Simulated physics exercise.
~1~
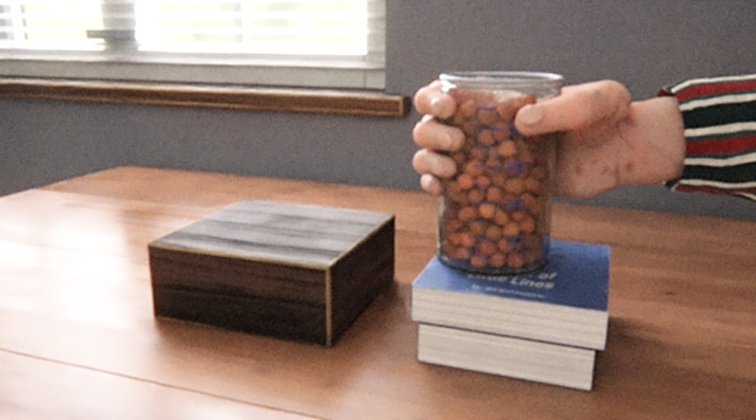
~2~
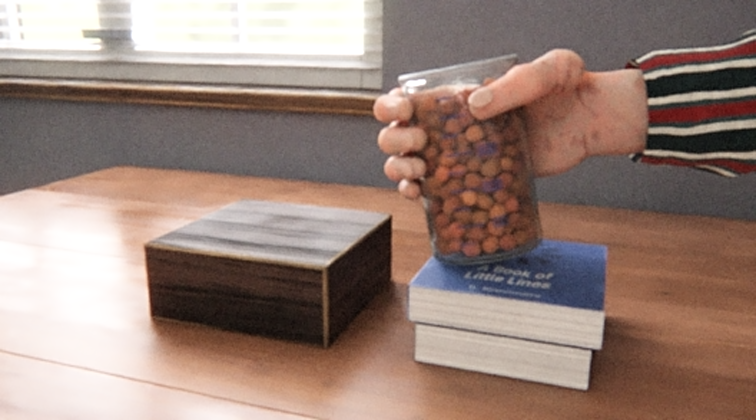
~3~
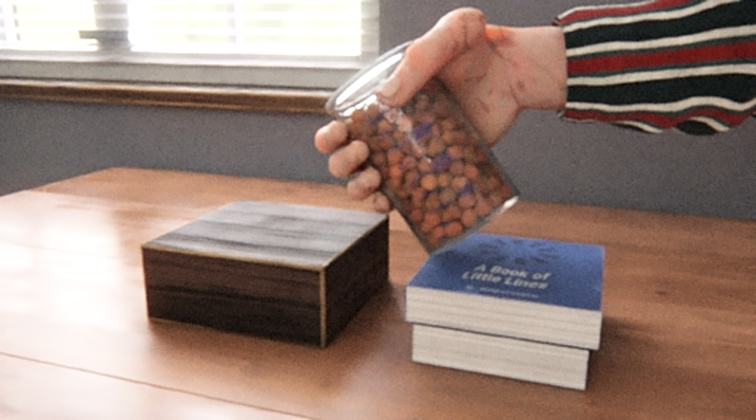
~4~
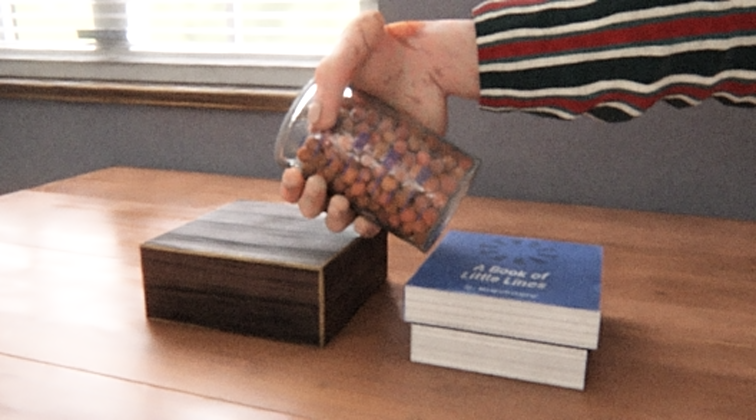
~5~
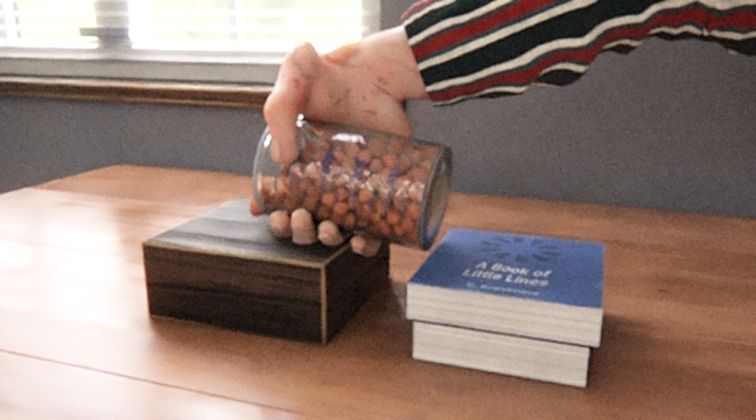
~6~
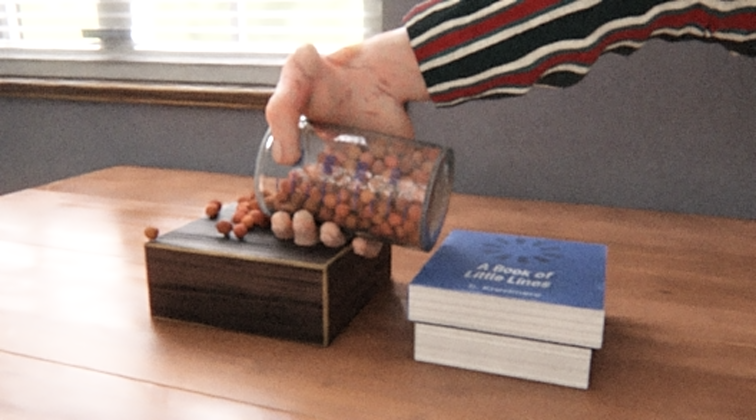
To begin with, a hand in a striped sleeve holds a clear, open glass beaker full of small reddish-brown pellets, with a few purple ones, upright above two stacked books, a dark wooden block standing to the left. The hand tips the beaker leftward, and the pellets stay inside as it leans further. It carries the beaker left, toward the block, turning it well over. The beaker comes down nearly level, its mouth over the block. Finally, several pellets tumble out onto the block's top while most remain inside the still-held beaker.
